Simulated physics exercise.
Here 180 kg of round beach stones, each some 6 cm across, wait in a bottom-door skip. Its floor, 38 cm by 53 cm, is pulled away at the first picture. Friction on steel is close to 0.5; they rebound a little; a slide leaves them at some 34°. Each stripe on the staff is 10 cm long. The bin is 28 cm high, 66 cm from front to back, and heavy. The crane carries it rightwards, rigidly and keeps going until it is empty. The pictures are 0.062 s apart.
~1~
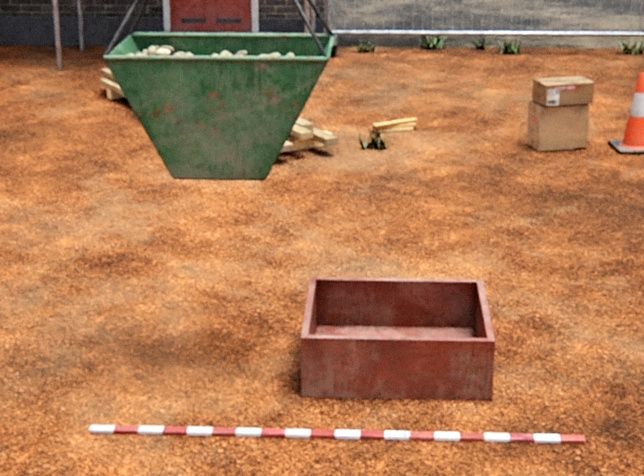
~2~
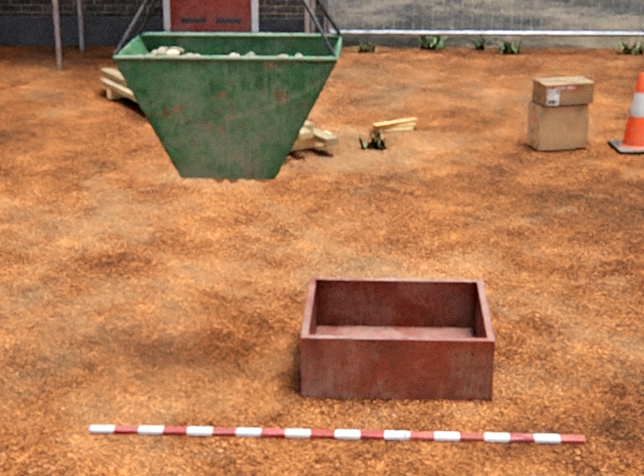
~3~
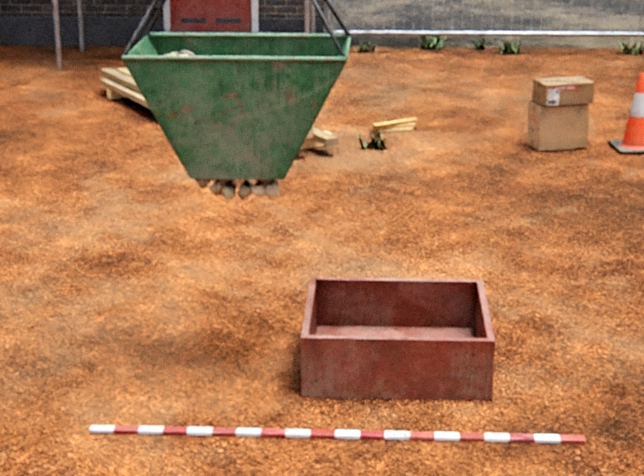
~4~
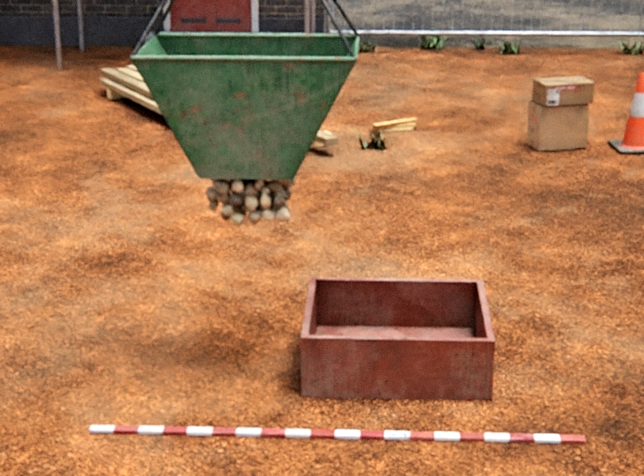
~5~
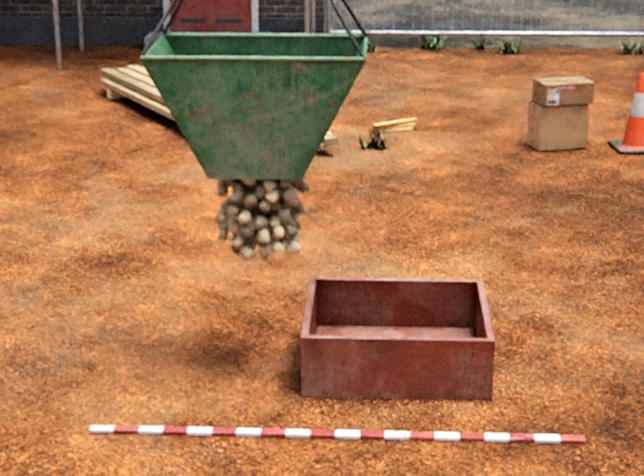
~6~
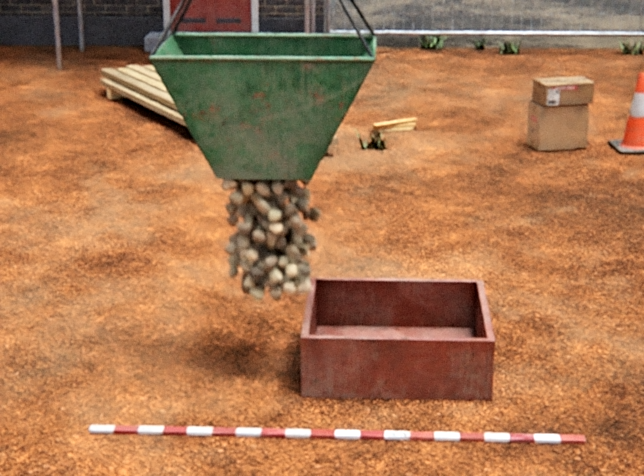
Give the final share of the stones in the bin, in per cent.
About 53 per cent.
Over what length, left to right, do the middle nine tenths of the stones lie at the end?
About 130 cm.
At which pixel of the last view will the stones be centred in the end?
Their middle is at about (322, 347).
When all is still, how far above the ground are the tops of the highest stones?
About 24 cm.
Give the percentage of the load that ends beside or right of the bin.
Some 0 per cent of the load.
Then, 0.4 s after the last picture, 0 % in the bottom-door skip, 53 % falling or lying left of the bin, 46 % falling or lying in the bin, 0 % falling or lying beside or right of the bin; the stones farthest right are at (421, 355).
Then, 0.8 s after the last picture, 0 % in the bottom-door skip, 46 % falling or lying left of the bin, 53 % falling or lying in the bin, 1 % falling or lying beside or right of the bin; the stones farthest right are at (474, 340).
Then, 1.4 s after the last picture, 0 % in the bottom-door skip, 46 % falling or lying left of the bin, 53 % falling or lying in the bin, 2 % falling or lying beside or right of the bin; the stones farthest right are at (473, 340).
Then, 2.3 s after the last picture, 0 % in the bottom-door skip, 46 % falling or lying left of the bin, 53 % falling or lying in the bin, 2 % falling or lying beside or right of the bin; the stones farthest right are at (473, 340).
Then, 4.2 s after the last picture, 0 % in the bottom-door skip, 46 % left of the bin, 53 % in the bin, 2 % beside or right of the bin; the stones farthest right are at (473, 340).
